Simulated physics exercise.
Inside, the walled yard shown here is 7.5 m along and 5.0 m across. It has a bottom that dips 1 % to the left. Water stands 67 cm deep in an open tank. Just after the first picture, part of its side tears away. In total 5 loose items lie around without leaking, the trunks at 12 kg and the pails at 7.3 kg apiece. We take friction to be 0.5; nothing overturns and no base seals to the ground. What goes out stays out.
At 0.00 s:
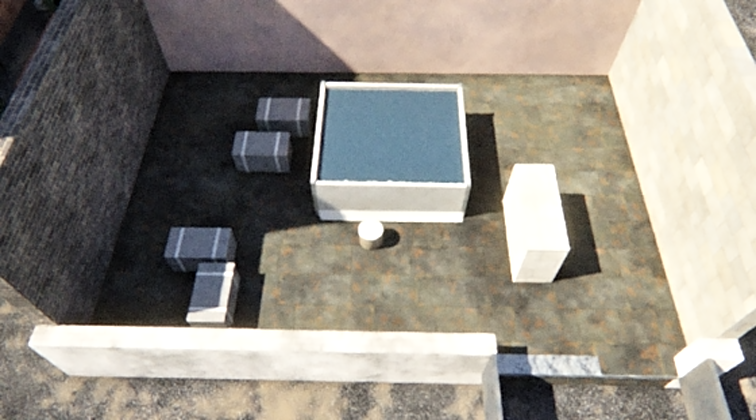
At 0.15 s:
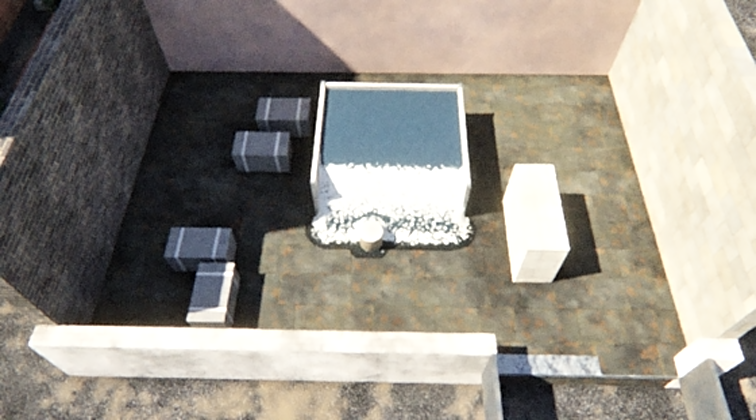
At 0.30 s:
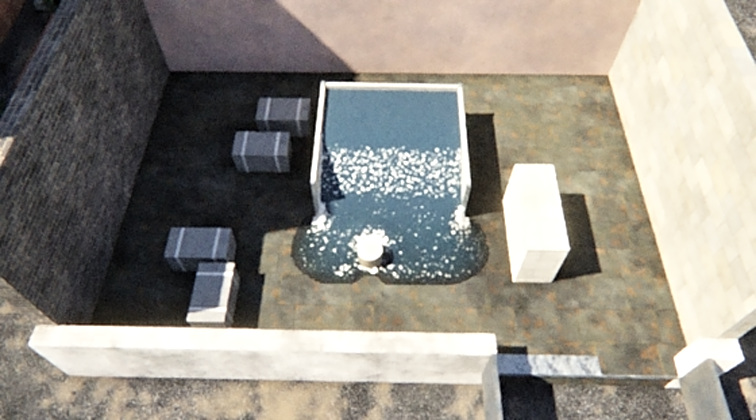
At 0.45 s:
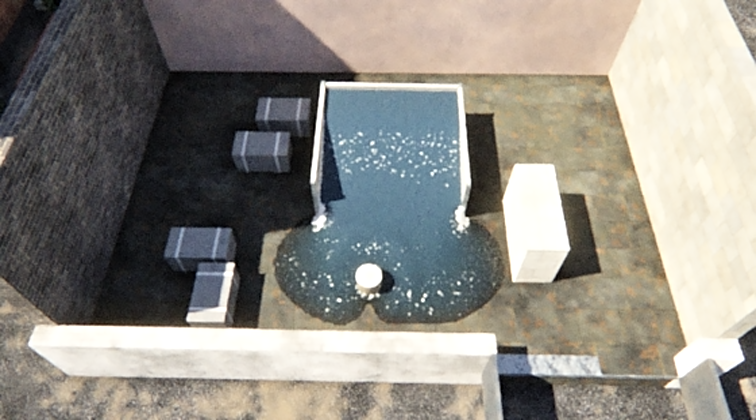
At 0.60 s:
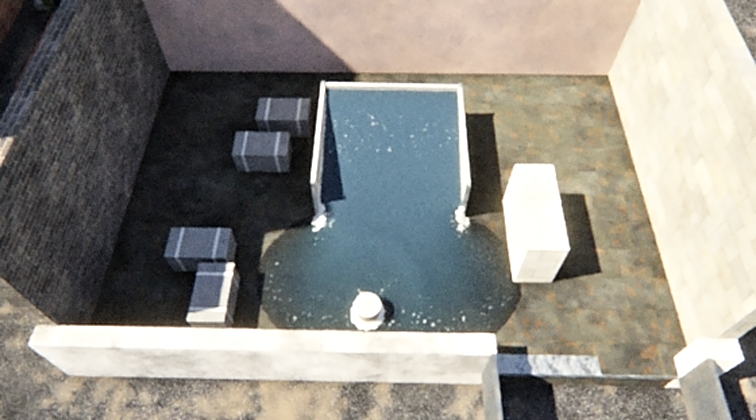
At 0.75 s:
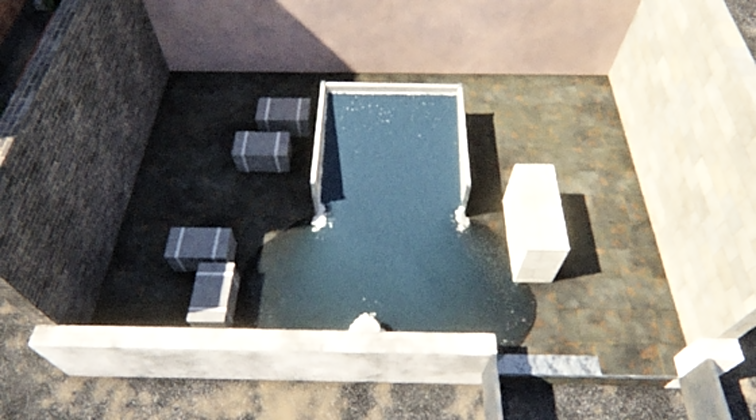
In this clip, the near side of an open water tank in a walled yard gives way, and water spreads across the floor toward the viewer, pushing a small white pail to the near wall while the surrounding blocks stay still.
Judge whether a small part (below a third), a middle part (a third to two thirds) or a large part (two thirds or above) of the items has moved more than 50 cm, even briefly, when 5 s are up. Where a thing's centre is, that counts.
A middle part has.
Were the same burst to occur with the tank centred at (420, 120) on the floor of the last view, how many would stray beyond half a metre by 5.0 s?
Result: 3 of them.
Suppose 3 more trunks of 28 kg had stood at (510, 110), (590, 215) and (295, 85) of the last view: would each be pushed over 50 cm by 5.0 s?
Order as given: Stays inside it, stays inside it, stays inside it.
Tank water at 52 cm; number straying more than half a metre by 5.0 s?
The answer would then be 3.
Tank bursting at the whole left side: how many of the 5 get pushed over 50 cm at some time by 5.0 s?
Then the count would be 4.
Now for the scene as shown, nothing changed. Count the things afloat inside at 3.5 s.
Just then, the number is 1.
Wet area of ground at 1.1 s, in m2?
Near 11.5 m2 in all.
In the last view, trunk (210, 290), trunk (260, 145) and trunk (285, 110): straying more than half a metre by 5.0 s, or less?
Taking them in turn, the answers are greater, smaller and smaller.
After 1.1 s 1 of 5 are over 50 cm from their spots; 1 afloat.
After 2.2 s 2 of 5 are over 50 cm from their spots; 2 afloat.
After 3.5 s 3 of 5 are over 50 cm from their spots; 1 afloat.
After 5.0 s 3 of 5 are over 50 cm from their spots, and 3 have been at some point; 1 afloat.
